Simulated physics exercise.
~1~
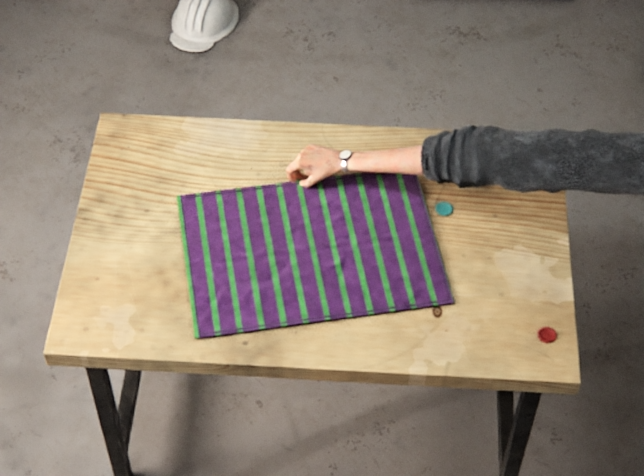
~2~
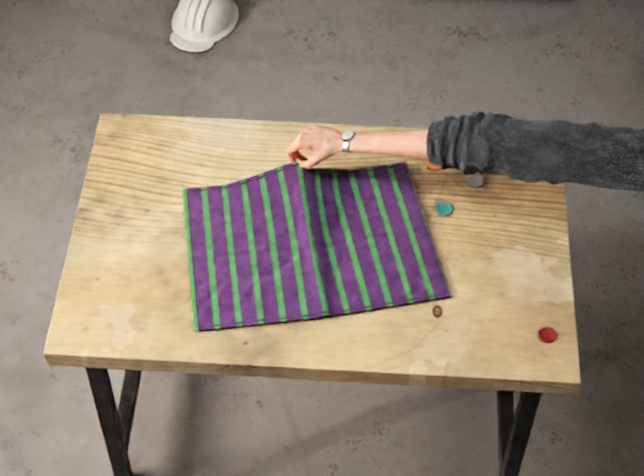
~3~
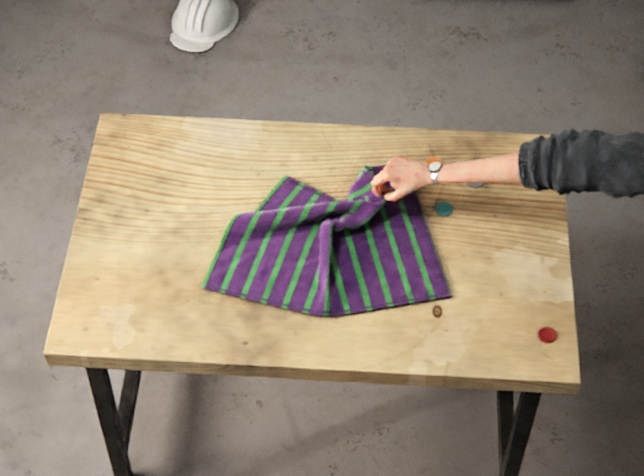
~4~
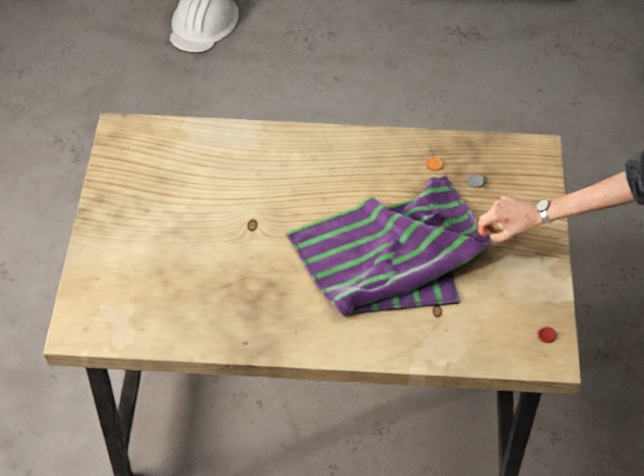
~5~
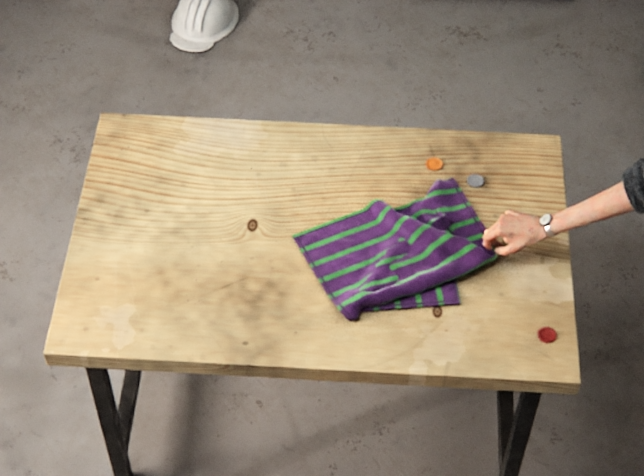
On a wooden workbench, a hand pinched the far edge of a flat purple and green striped tea towel, lifted it and drew it to the right, leaving it rumpled and folded over the teal disc, with the red, orange and grey ones still showing.
